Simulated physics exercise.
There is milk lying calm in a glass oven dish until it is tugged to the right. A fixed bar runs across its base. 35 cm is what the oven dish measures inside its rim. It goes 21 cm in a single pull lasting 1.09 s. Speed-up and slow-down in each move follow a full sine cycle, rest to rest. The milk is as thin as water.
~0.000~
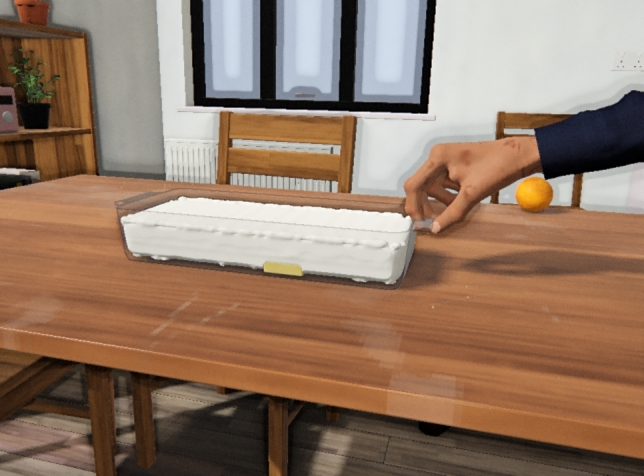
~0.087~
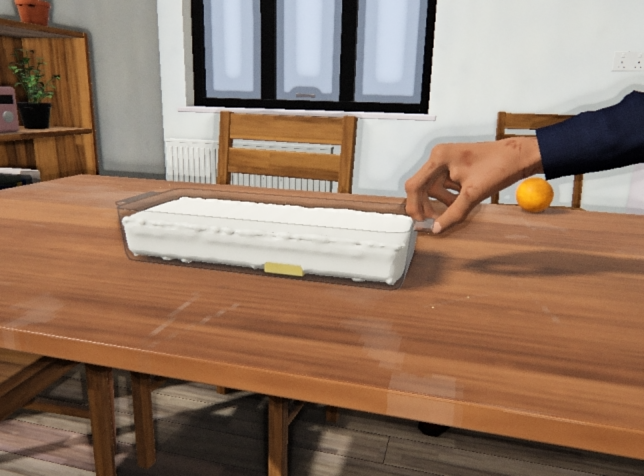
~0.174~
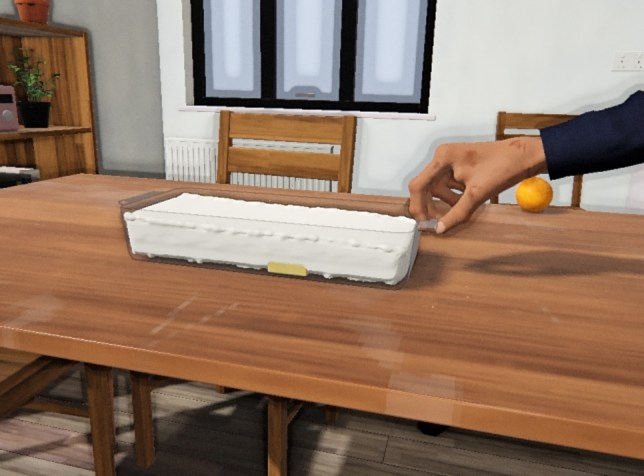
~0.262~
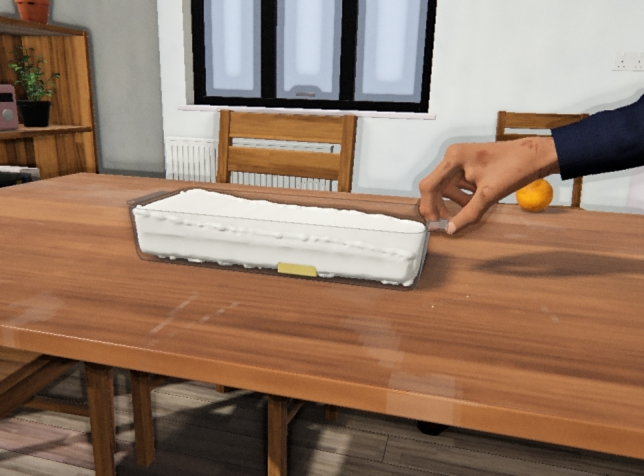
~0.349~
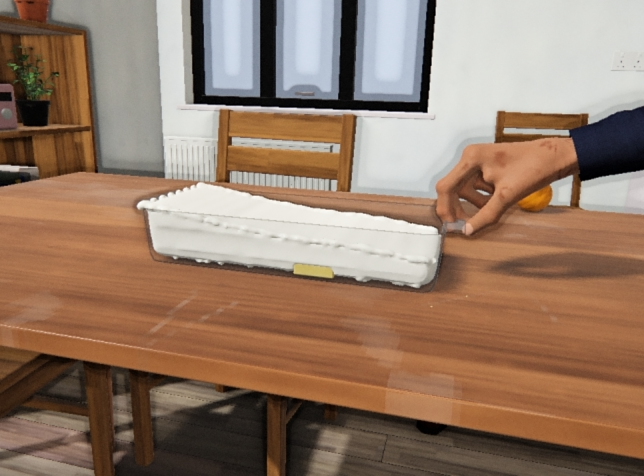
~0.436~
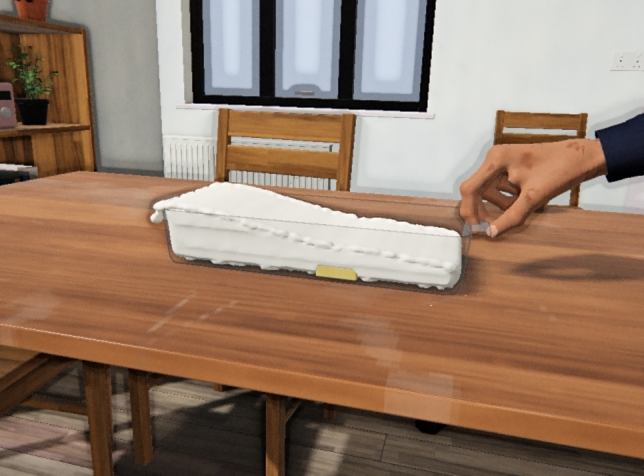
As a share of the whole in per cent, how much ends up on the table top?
16 %.
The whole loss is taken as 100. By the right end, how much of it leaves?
Share of spill at right end: Close to 70 in a hundred.
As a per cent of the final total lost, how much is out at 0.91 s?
About 30 per cent.
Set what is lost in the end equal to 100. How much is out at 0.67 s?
About 10 percent.
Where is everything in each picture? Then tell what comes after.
In the first frame, 0.0 cm from the start; oven dish, level (153, 207) left, (412, 229) right, rim (415, 220); the milk stands 14 mm below the rim; the top of the bar is at (284, 264).
In the second frame, 0.1 cm from the start; oven dish, level (154, 207) left, (413, 231) right.
In the third frame, 0.5 cm from the start; oven dish, level (155, 203) left, (415, 234) right.
In the fourth frame, 1.7 cm from the start; oven dish, level (163, 198) left, (424, 239) right.
In the fifth frame, 3.7 cm from the start; oven dish, level (176, 197) left, (440, 243) right.
In the sixth frame, 6.4 cm from the start; oven dish, level (194, 197) left, (462, 248) right.
By 0.67 s it has gone 15 cm; 2 per cent is out over the left end and 0 over the right.
By 0.91 s it has gone 20 cm; 2 per cent is out over the left end and 3 over the right.
By 1.14 s it has gone 21 cm; 2 per cent is out over the left end and 11 over the right.
By 1.38 s it has gone 21 cm; 2 per cent is out over the left end and 11 over the right.
At rest 16 per cent is out in all, 4 of it over the left end.
